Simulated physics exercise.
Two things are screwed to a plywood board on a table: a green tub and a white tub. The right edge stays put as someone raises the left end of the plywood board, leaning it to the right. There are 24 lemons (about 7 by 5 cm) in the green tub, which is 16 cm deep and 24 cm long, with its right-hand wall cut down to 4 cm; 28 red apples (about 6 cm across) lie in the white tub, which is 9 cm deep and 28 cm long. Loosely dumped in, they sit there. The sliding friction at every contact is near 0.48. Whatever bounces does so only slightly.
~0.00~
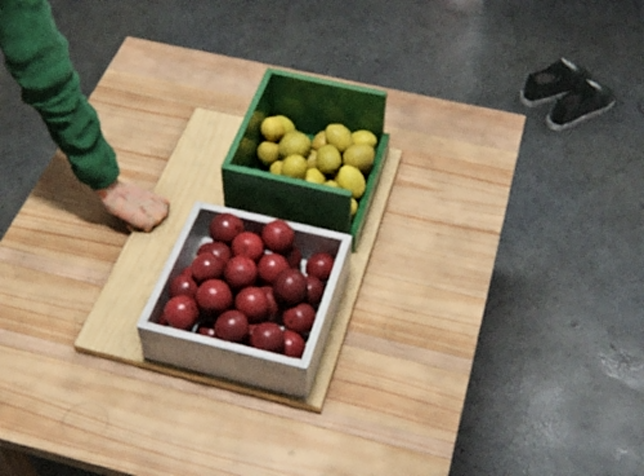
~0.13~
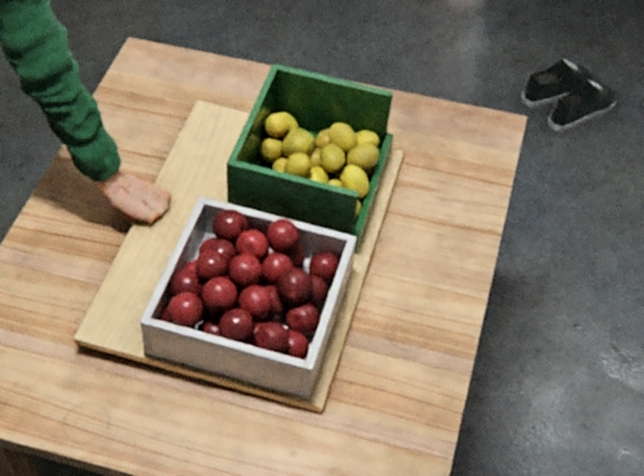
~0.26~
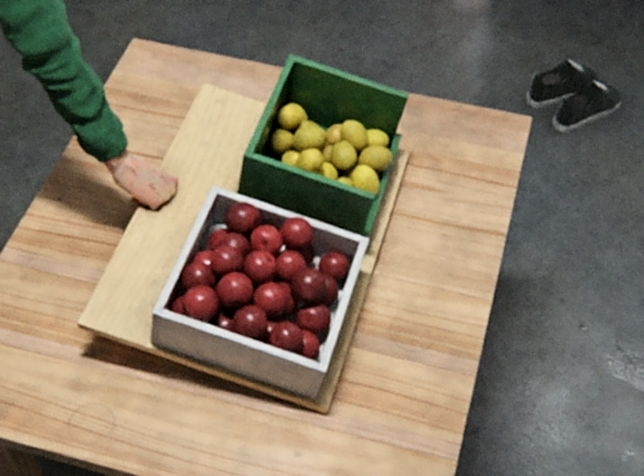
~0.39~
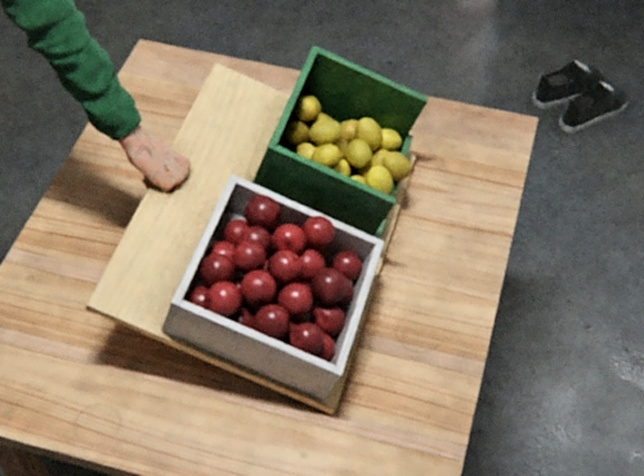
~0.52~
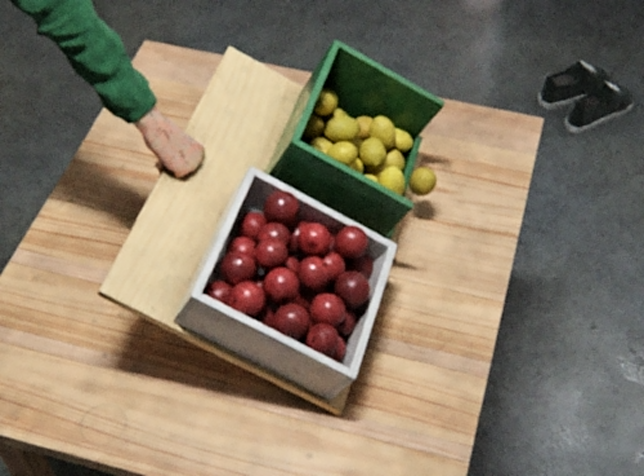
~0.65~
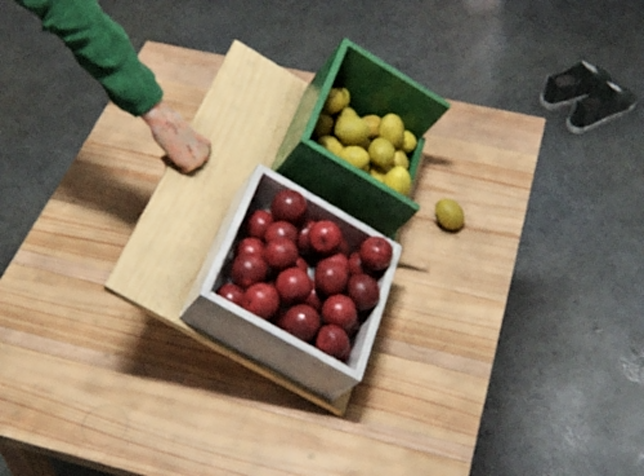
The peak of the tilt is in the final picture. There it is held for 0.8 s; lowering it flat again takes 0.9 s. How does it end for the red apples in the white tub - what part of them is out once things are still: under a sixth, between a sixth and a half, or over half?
Bet it keeps above five-sixths of them inside.
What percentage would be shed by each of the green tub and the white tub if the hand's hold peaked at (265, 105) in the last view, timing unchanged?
In that setup the green tub sheds 30 per cent of its load, while the white tub sheds 20 per cent.
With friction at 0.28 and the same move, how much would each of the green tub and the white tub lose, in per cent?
Green tub 20, white tub 0 per cent.
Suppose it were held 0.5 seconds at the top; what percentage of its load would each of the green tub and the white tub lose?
In that case you'd see green tub shed 10 percent of its load and white tub shed 0 percent.
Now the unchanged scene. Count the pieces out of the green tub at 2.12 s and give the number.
Green tub - close to 4.
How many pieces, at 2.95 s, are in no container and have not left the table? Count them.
My count comes to close to 2.
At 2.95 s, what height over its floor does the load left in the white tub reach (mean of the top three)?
Roughly 12 centimetres.
After 1.02 s, tilt 28°; 1 of 24 out of the green tub and 0 of 28 out of the white tub.
After 1.48 s, tilt 28°; 1 of 24 out of the green tub and 0 of 28 out of the white tub.
After 2.12 s, tilt 5°; 4 of 24 out of the green tub and 0 of 28 out of the white tub.
When it is over (at 2.95 s), 4 of 24 out of the green tub and 0 of 28 out of the white tub. Asked share, 0 of 28, 0 per cent.
